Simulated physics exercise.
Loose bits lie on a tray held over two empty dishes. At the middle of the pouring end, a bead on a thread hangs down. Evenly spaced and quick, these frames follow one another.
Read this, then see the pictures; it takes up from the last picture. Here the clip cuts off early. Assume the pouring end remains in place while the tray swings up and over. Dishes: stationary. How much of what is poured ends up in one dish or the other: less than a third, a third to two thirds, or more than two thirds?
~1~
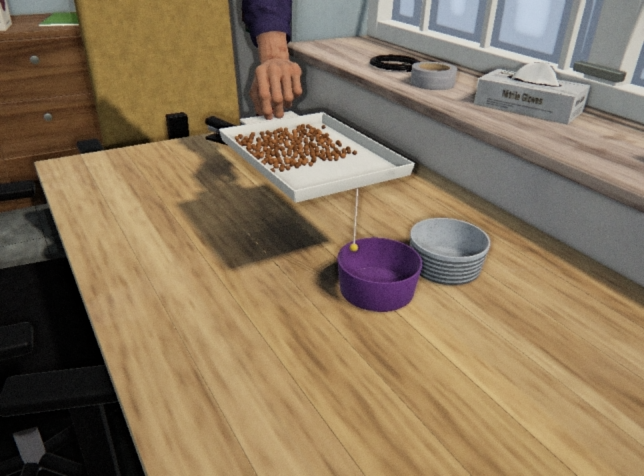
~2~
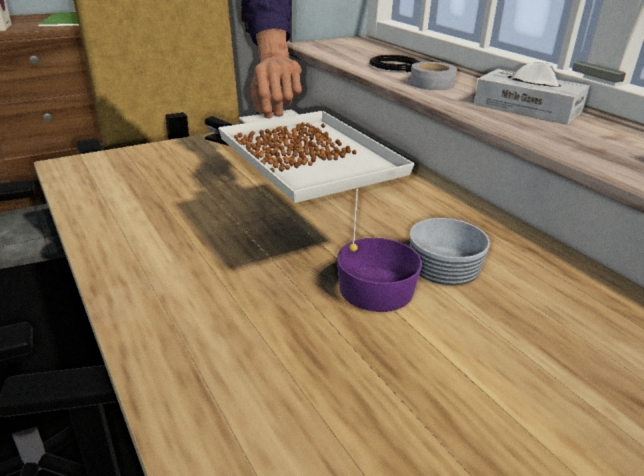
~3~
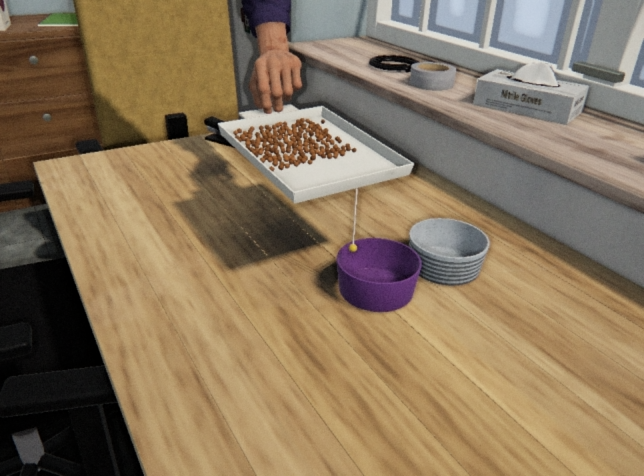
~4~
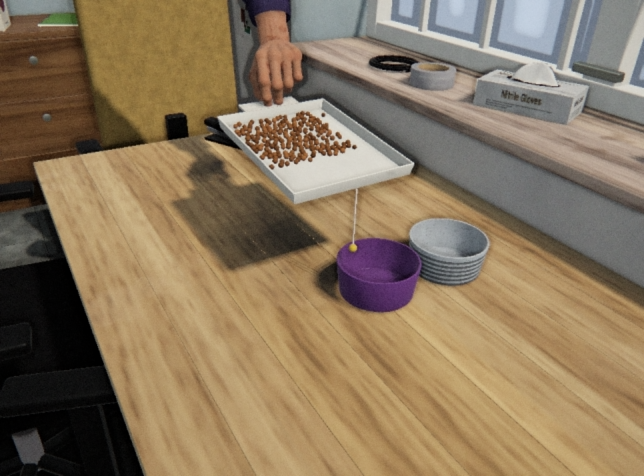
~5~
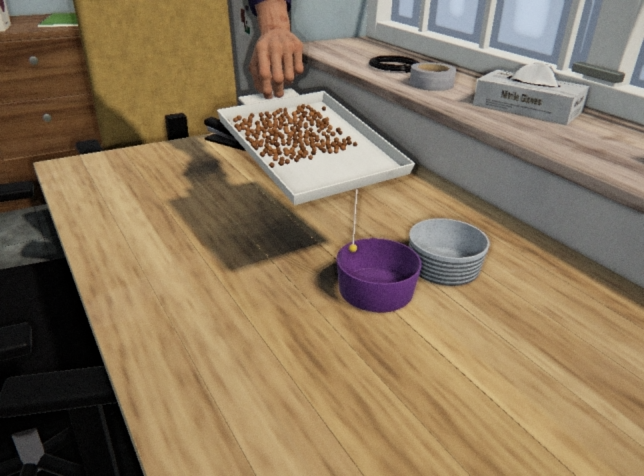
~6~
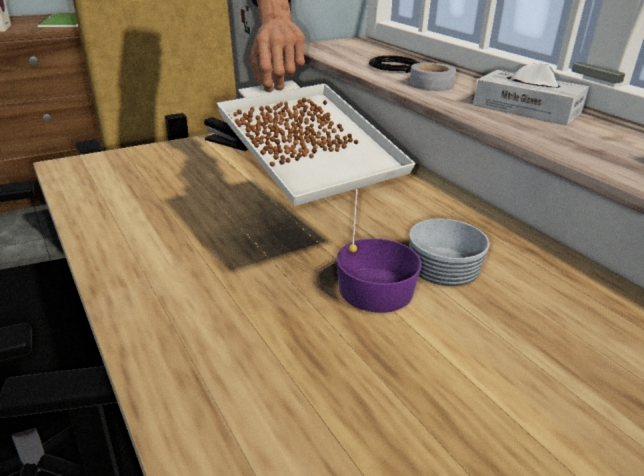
Less than a third.
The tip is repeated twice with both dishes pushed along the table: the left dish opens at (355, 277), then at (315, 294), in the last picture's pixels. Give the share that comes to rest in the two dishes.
Trial 1 about 70 %, trial 2 about 90 %.
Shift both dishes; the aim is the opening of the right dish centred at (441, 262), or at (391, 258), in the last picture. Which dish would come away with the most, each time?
The one on the left side; the one on the left side.
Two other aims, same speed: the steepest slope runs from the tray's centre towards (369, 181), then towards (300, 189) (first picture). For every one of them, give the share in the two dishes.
Lab note: Case 1 near 80 %, case 2 near 0 %.
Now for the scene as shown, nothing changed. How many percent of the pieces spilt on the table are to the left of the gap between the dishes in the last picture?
Near 90 %.
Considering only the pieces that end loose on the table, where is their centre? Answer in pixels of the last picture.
Estimate: Around (323, 345).
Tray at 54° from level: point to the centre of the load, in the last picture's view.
Around (326, 179).
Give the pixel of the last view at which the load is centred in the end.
I'd say the middle ends up at about (334, 326).
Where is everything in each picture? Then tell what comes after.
In the first picture, corners of the pouring end near (296, 190) and (411, 163), level; middle of the load near (292, 147), cereal balls; left dish near (404, 293); right dish near (475, 268); bead on its thread near (354, 248).
In the second picture, corners of the pouring end near (295, 190) and (411, 163), level; middle of the load near (292, 146).
In the third picture, corners of the pouring end near (295, 191) and (411, 163), tipped barely, lowest at the left corner; middle of the load near (291, 143).
In the fourth picture, corners of the pouring end near (295, 192) and (411, 163), tipped a little, lowest at the left corner; middle of the load near (291, 138).
In the fifth picture, corners of the pouring end near (295, 193) and (411, 163), tipped a little, lowest at the left corner; middle of the load near (292, 134).
In the sixth picture, corners of the pouring end near (296, 195) and (412, 163), tipped a little, lowest at the left corner; middle of the load near (292, 130); left dish near (403, 294); right dish near (474, 269).
Shortly afterwards, tray tipped steeply; all but a few on the tray; only a few in the left dish; only a few outside both; only a few in the air.
Next, tray tipped right over; the bulk on the tray; only a few in the left dish; a little outside both; a little in the air.
Some moments later, tray tipped past a quarter turn; near a quarter in the left dish; the bulk outside both.
In the end, tray tipped past a quarter turn; near a quarter in the left dish; none at all in the right dish; the bulk outside both.
